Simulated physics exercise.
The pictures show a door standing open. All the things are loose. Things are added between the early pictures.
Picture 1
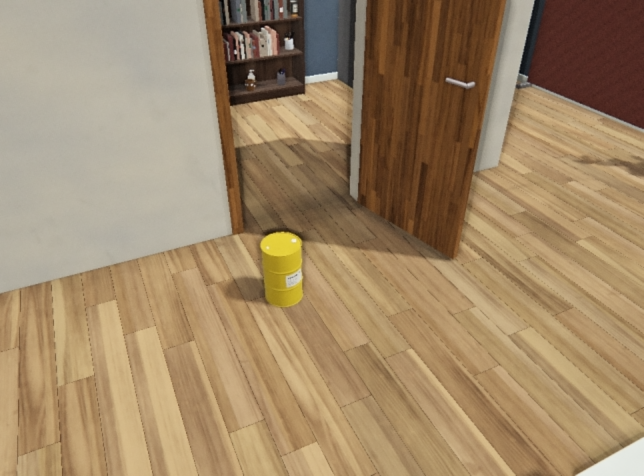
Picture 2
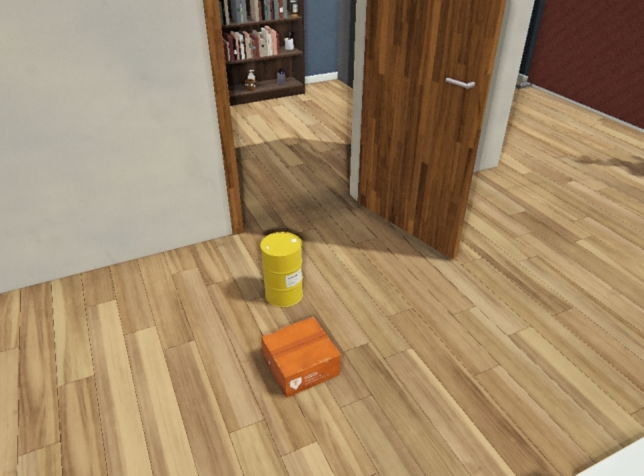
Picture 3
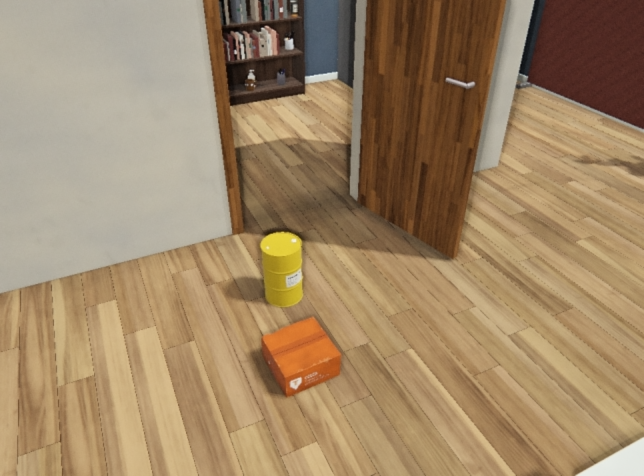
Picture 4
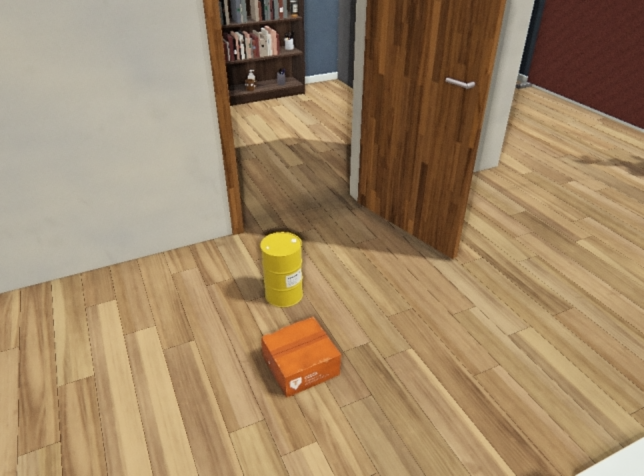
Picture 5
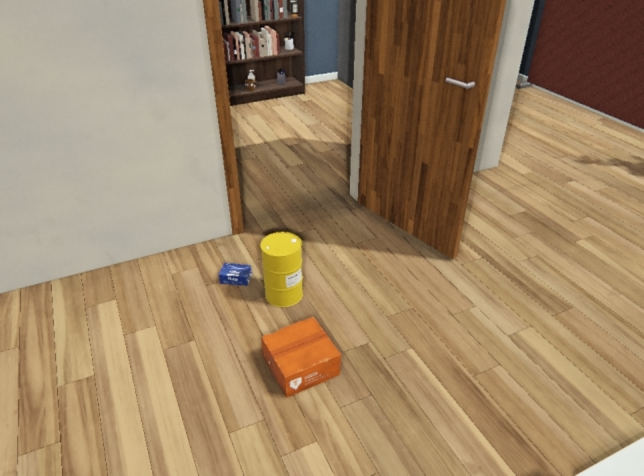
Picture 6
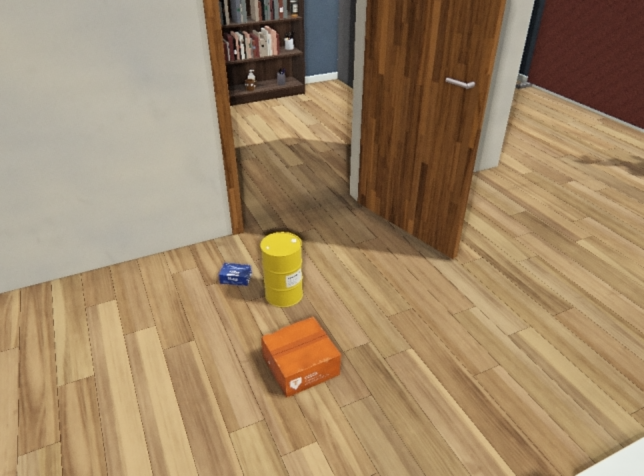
The open door stays still as an orange box, then a blue box, appear near a yellow canister.
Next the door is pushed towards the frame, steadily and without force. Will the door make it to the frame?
As it turns out, it reaches the frame.
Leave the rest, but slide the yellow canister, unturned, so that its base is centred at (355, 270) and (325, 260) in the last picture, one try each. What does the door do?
In the first case it jams; in the second case it stops short.
Then, 0.70 s after the last picture, door at 85°.
Then, 1.20 s after the last picture, door at 60°.
Then, 1.70 s after the last picture, door at 35°.
Then, 2.10 s after the last picture, door at 14°.
At rest, door at 0°; all 3 in place. Seen from the same camera at the end, blue box near (236, 274).
